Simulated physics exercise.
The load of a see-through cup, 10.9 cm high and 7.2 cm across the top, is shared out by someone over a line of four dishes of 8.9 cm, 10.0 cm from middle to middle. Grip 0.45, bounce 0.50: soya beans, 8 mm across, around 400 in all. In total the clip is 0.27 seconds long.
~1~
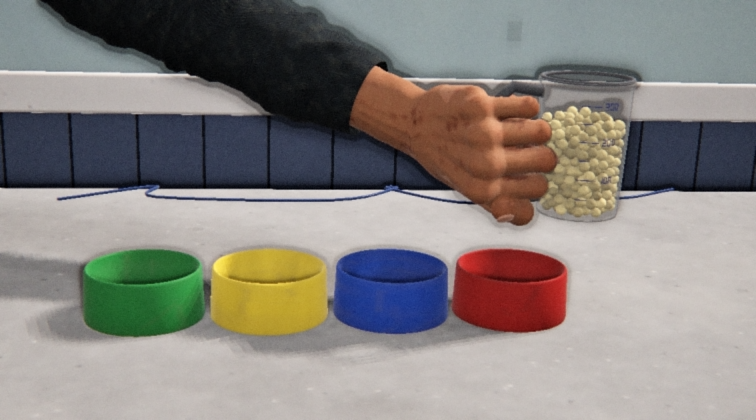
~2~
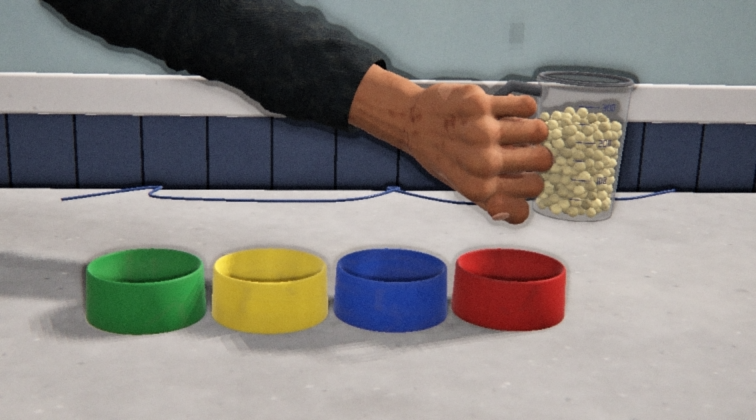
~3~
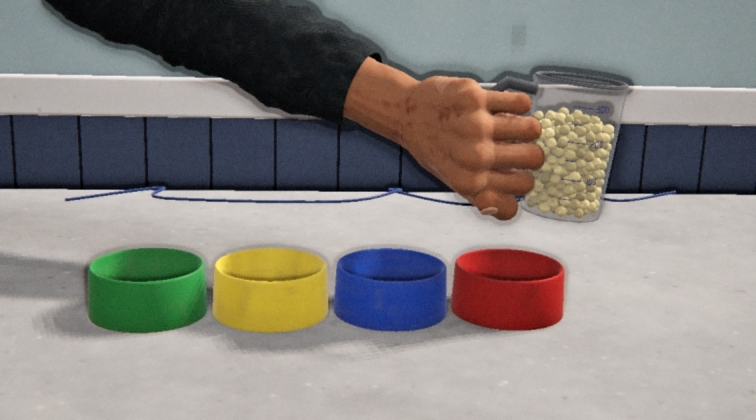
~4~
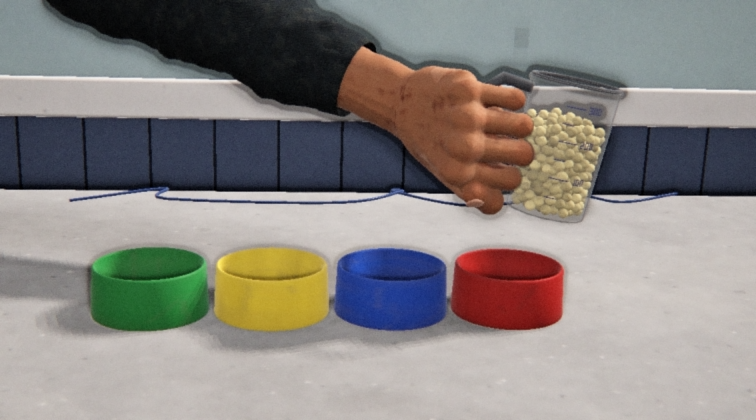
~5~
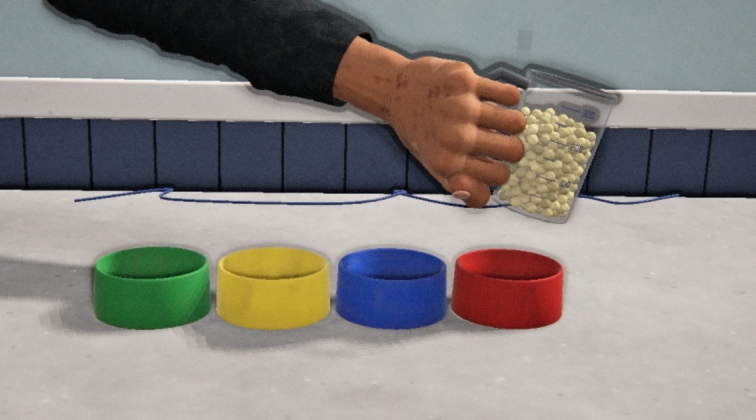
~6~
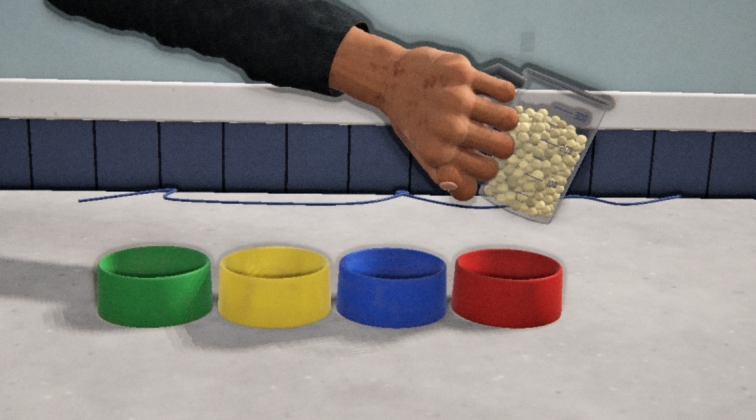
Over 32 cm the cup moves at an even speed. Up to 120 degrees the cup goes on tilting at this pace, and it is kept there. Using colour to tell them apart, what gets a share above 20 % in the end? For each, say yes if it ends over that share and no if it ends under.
Red: Share not greater than a fifth. Blue: Share greater than a fifth. Green: Share not greater than a fifth. Yellow: Share not greater than a fifth. Counter: Share not greater than a fifth.
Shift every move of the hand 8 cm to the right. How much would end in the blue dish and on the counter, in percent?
Blue: 0; counter: 10.
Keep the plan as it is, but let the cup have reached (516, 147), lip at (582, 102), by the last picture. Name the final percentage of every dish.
You'd end up with red at 0, blue at 10, green at 0 and yellow at 90.
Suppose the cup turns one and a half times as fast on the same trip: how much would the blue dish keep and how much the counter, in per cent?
In that case you'd see blue at 10 and the counter at 10.
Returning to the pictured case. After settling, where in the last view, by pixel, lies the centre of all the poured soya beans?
In the last view, approximately (401, 284).
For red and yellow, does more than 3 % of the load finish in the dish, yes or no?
Note - red affirmative, yellow negative.
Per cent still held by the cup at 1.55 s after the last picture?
Roughly 0 per cent.
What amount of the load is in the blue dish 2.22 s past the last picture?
I'd put it at about 80 % by that time.
Then, 0.93 s after the last picture, tilt 106 degrees; cup holds 90 %, red 5 %.
Then, 1.55 s after the last picture, tilt 120 degrees; cup holds 0 %, red 10 %, blue 80 %.
Then, 2.22 s after the last picture, tilt 120 degrees; cup holds 0 %, red 10 %, blue 80 %.
In the end, red 10 %, blue 80 %, green 0 %, yellow 0 %, counter 10 %.
